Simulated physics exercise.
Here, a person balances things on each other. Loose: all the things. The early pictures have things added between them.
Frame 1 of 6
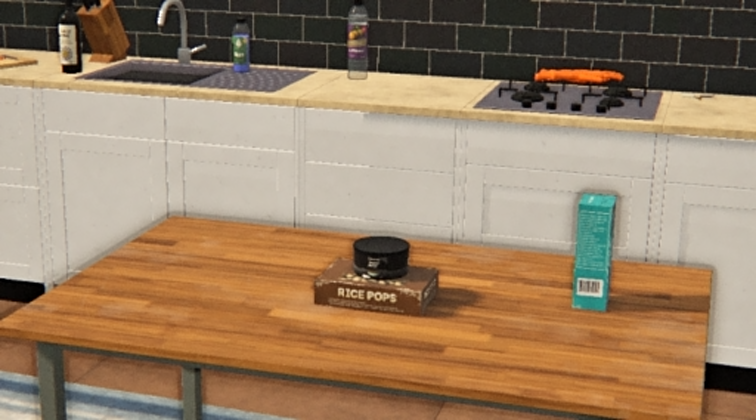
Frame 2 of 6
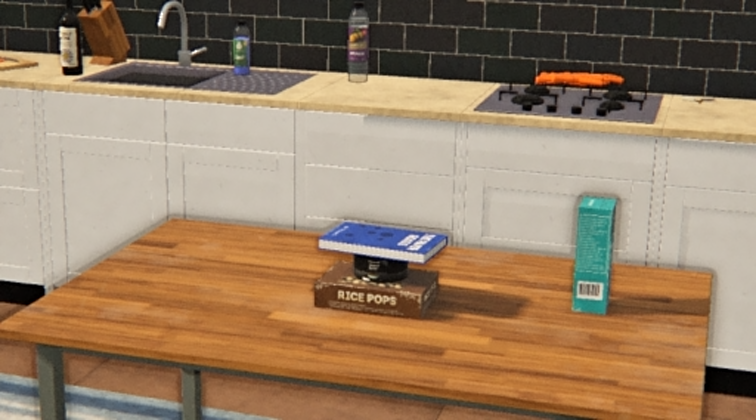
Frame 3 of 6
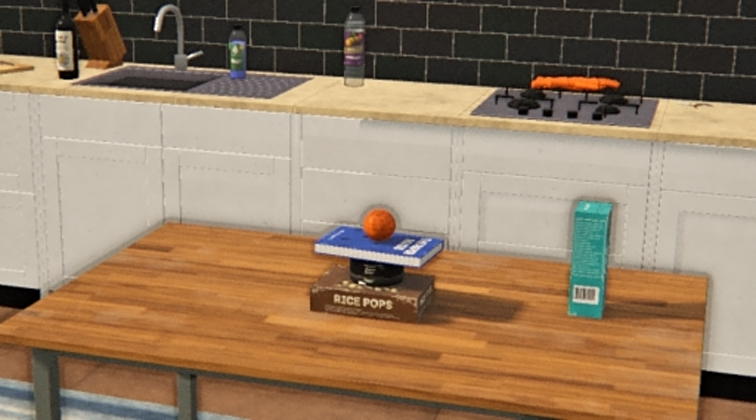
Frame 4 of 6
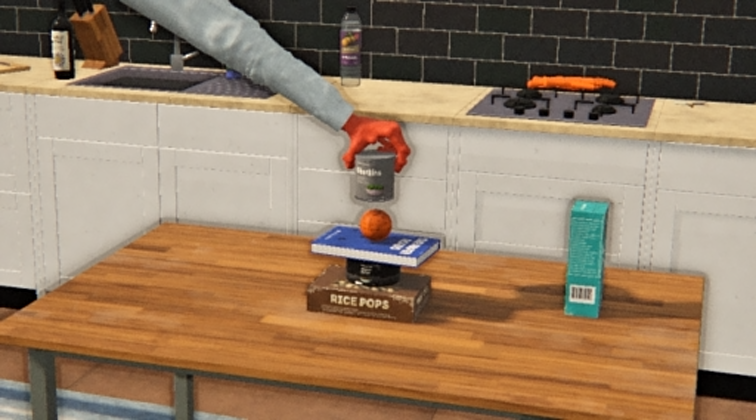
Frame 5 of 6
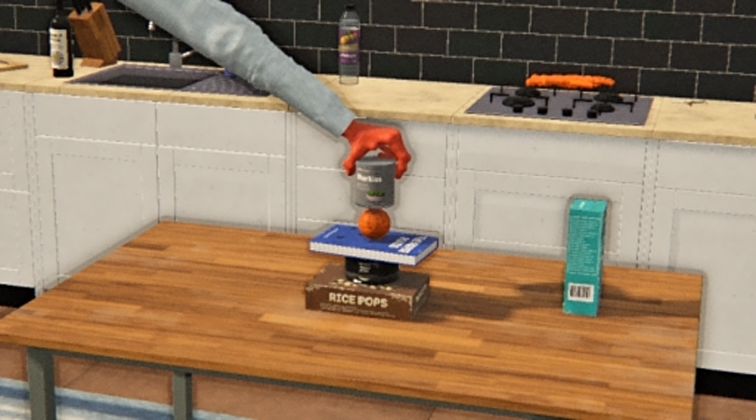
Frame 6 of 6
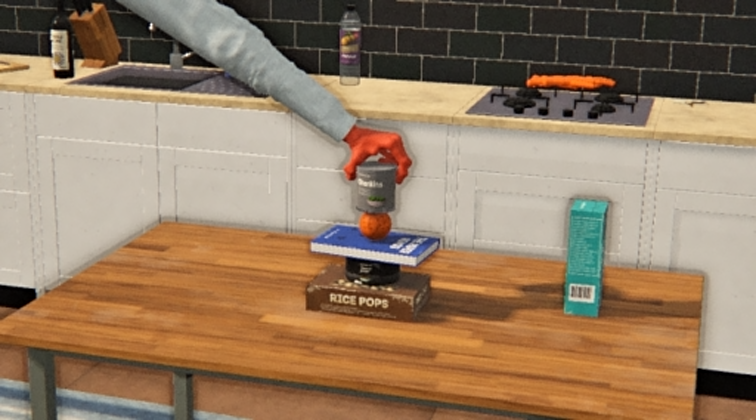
In a kitchen, a blue book and then an orange ball appeared on a black tub atop a brown packet, and a red-gloved hand lowered a grey pot onto the ball, still gripping it.
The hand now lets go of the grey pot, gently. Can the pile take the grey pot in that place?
My guess is a failure.
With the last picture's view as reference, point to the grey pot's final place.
Look near (328, 328) in the final picture.
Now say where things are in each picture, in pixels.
In the first picture, the last thing is not in view yet; turquoise carton (594, 252).
In the second picture, the last thing is not in view yet.
In the third picture, the last thing is not in view yet; black tub (377, 265).
In the fourth picture, coming down; grey pot (375, 175); brown packet (370, 293).
In the fifth picture, coming down; grey pot (376, 182); blue book (374, 244).
In the sixth picture, set down, still held; grey pot (376, 187); turquoise carton (586, 258).
Then, 1.20 s after the last picture, grey pot tipped 33° from how it was near (369, 197).
Then, 1.40 s after the last picture, grey pot now fallen.
Then, 1.50 s after the last picture, things are still on the move.
Then, 1.70 s after the last picture, as before.
At rest, fallen, grey pot; the other 5 in place. Seen from the same camera at the end, grey pot near (328, 328). The pile loses its balance.
